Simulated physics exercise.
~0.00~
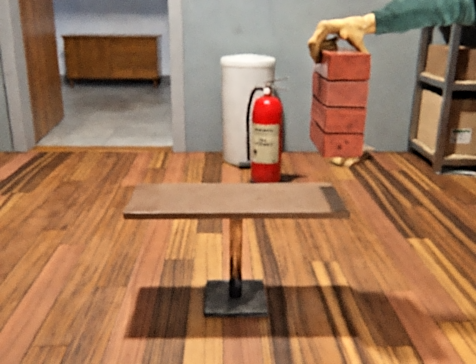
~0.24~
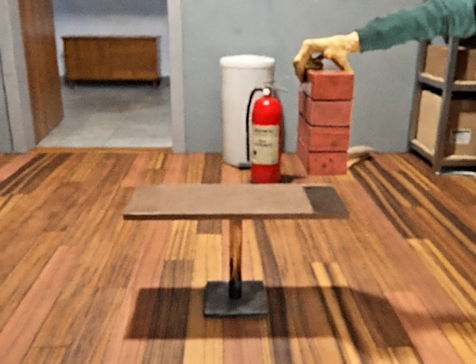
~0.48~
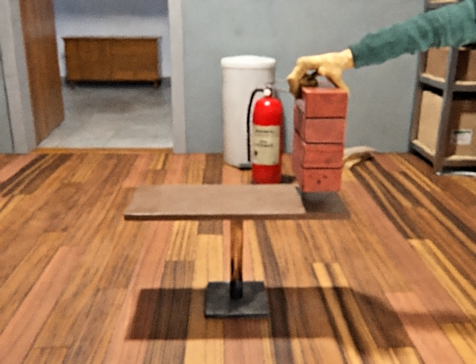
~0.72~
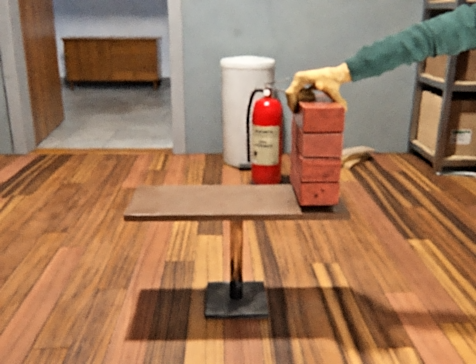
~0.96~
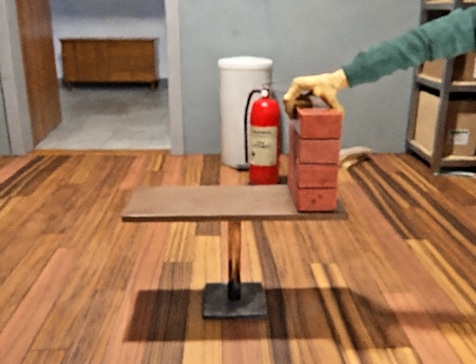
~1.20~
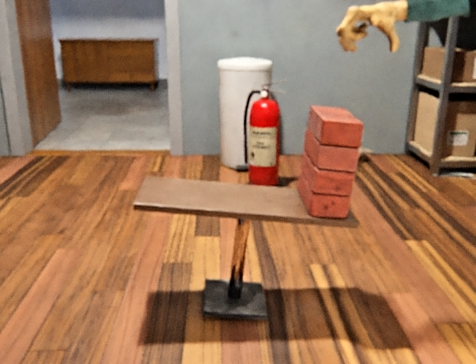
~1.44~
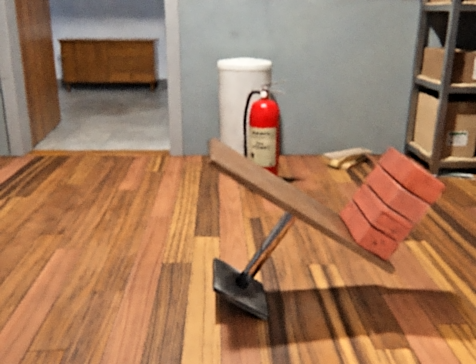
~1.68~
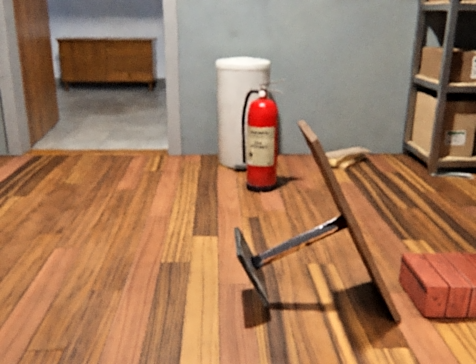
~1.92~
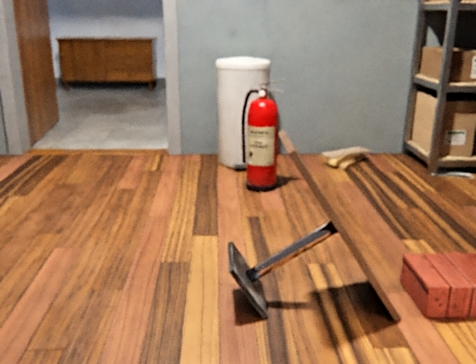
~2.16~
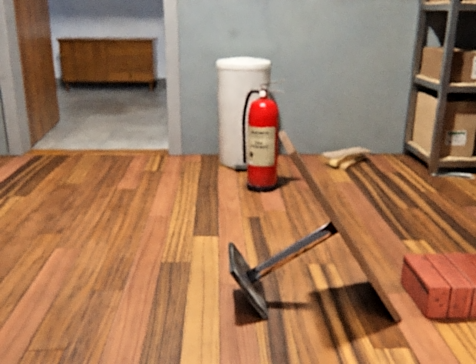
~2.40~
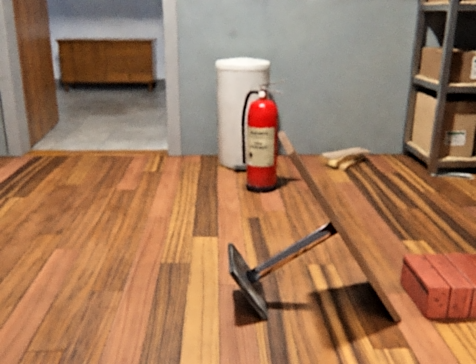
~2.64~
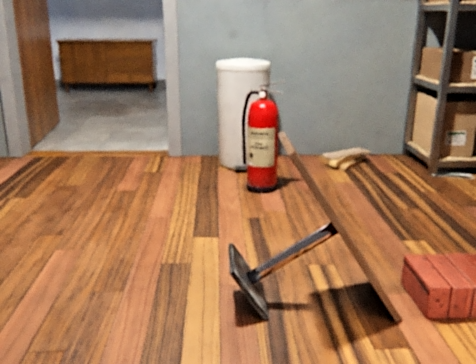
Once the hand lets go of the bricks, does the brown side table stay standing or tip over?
The brown side table tips over to the right, and the bricks end up on the floor beside it.
Stack of red bricks being set on the right end of a brown side table, which tips over, spilling them onto the floor.
